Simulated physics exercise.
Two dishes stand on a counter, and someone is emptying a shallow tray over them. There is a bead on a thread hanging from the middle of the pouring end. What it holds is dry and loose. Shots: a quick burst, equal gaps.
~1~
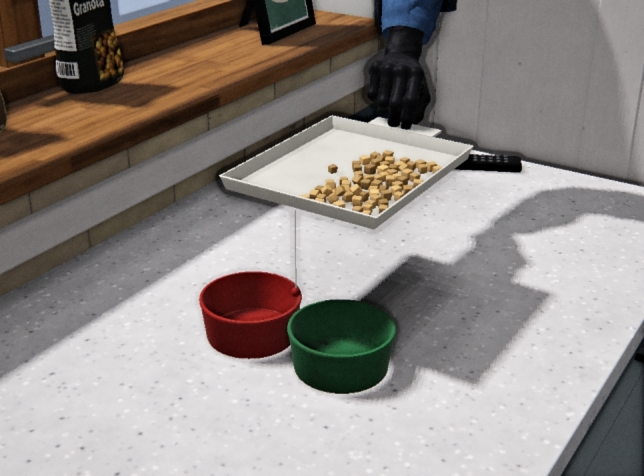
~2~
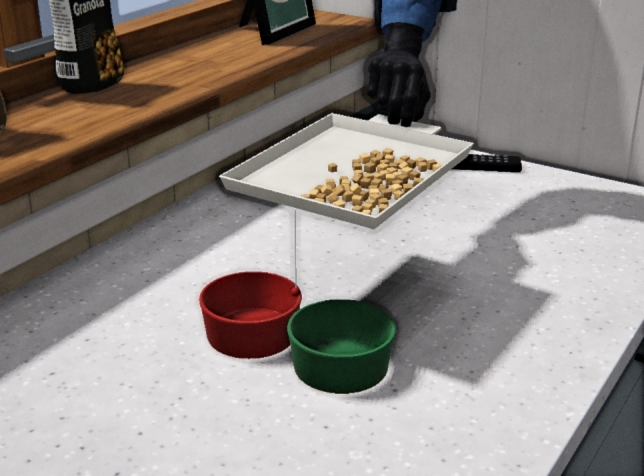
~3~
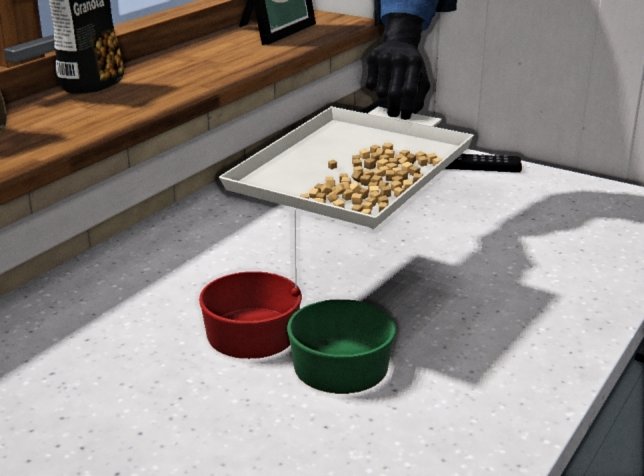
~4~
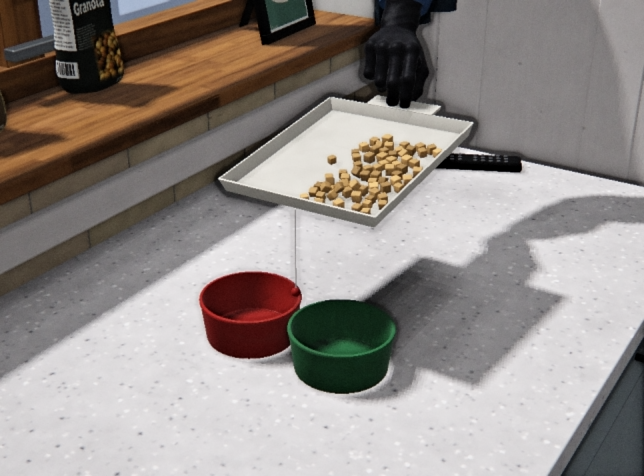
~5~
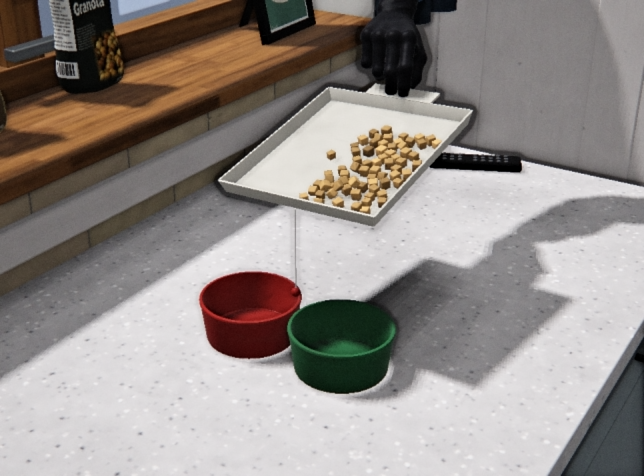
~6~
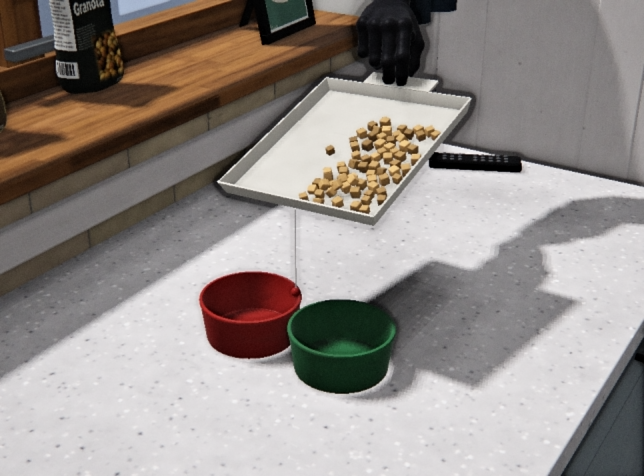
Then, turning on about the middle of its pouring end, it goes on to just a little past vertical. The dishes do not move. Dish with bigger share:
Left.
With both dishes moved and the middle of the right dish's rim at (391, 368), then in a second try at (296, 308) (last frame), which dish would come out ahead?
Answer, in order: The one to the left and the one to the right.
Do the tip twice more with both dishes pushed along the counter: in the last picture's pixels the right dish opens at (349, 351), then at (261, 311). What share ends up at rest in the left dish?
You'd end up with around 50 per cent and then around 0 per cent.
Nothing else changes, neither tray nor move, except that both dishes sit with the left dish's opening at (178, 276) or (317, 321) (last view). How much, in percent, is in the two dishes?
Roughly 40 per cent the first time and 30 per cent the second.
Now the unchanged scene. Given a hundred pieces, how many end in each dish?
Result - left dish: 30 %; right dish: 10 %.
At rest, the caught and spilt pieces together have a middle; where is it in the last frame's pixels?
I'd place the middle at about (243, 361).
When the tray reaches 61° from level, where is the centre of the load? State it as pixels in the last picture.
Mark it at roughly (314, 187) in the final frame.
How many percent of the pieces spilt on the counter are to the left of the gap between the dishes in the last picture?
That comes to about 90 per cent of the pieces.
Soon after the last picture, tray tipped steeply; nearly all on the tray; a stray few in the air.
A little later, tray tipped past a quarter turn; most on the tray; a stray few in the right dish; a stray few in the left dish; a stray few outside both; a small part in the air.
Later still, tray tipped past a quarter turn; a small part in the right dish; about a third in the left dish; about two thirds outside both.
At rest, tray tipped past a quarter turn; a small part in the right dish; about a third in the left dish; about two thirds outside both.
